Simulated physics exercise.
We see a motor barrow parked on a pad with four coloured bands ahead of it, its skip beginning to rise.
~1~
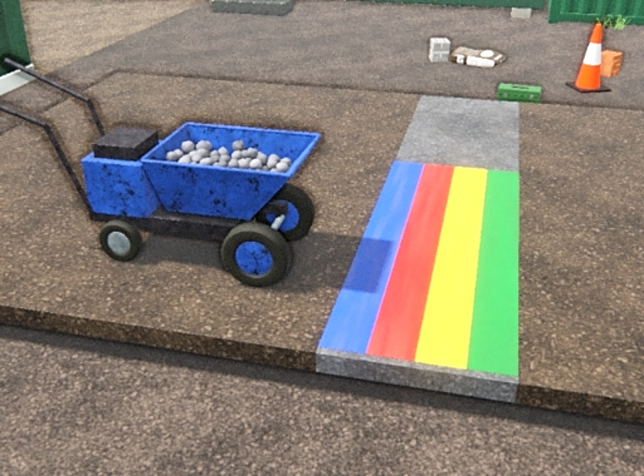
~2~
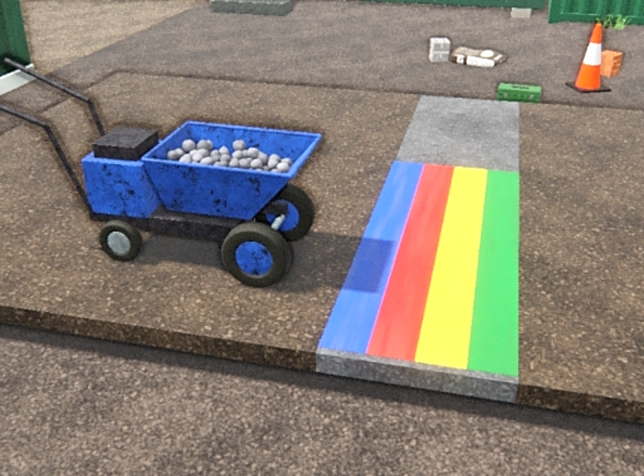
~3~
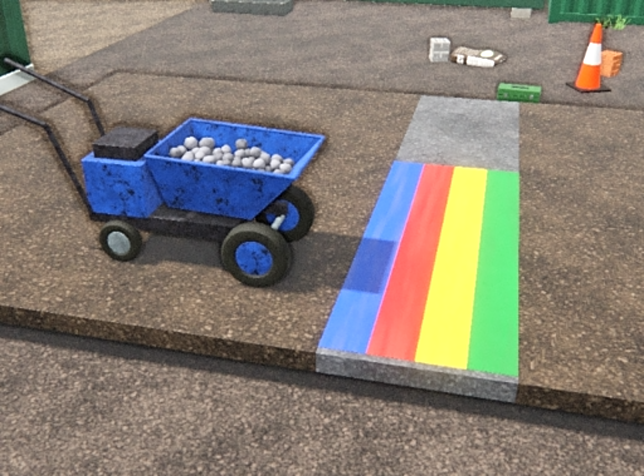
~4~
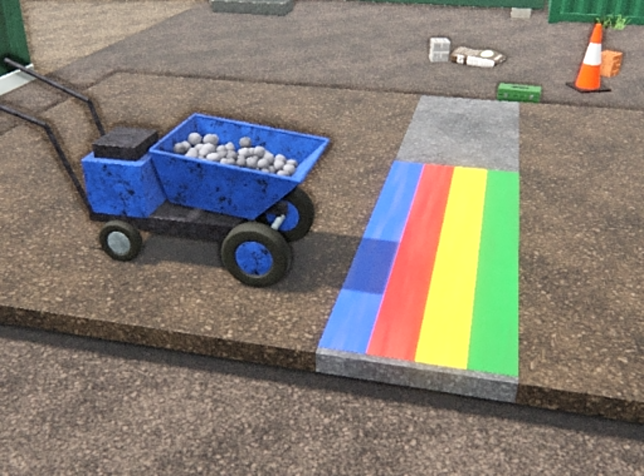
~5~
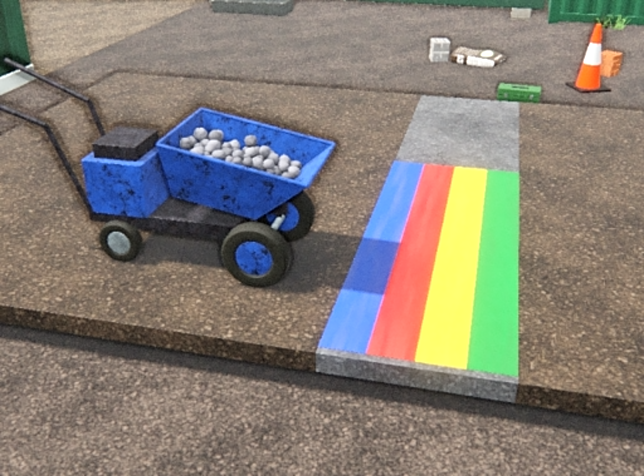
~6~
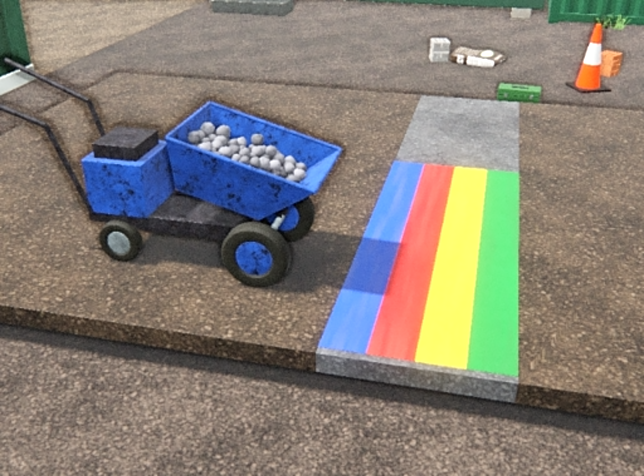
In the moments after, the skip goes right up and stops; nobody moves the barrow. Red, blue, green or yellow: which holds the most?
The red strip carries the most.
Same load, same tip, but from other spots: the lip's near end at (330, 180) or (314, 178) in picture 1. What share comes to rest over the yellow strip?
First some 30, then 20 per cent.
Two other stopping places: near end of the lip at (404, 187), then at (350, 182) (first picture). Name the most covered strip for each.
One: The green one. Two: The yellow one.
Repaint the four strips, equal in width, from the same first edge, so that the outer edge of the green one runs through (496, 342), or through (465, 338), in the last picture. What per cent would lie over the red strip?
Near 30 % and 30 %.
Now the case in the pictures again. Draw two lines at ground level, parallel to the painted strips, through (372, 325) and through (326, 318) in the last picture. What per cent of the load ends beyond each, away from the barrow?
About 60 and 80 per cent.
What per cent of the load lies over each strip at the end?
About: Blue strip 20, red strip 35, yellow strip 20, green strip 5 per cent.
Shortly afterwards, skip tipped steeply; the whole lot in the skip.
Next, skip tipped right over; the bulk in the skip; a little over the blue strip; a little over the red strip; only a few over the yellow strip.
Some moments later, skip tipped right over; near a quarter in the skip; near a quarter over the blue strip; near a third over the red strip; near a quarter over the yellow strip; a little over the green strip; only a few off the paint.
In the end, skip tipped right over; near a quarter in the skip; near a quarter over the blue strip; near a third over the red strip; near a quarter over the yellow strip; a little over the green strip; only a few off the paint.
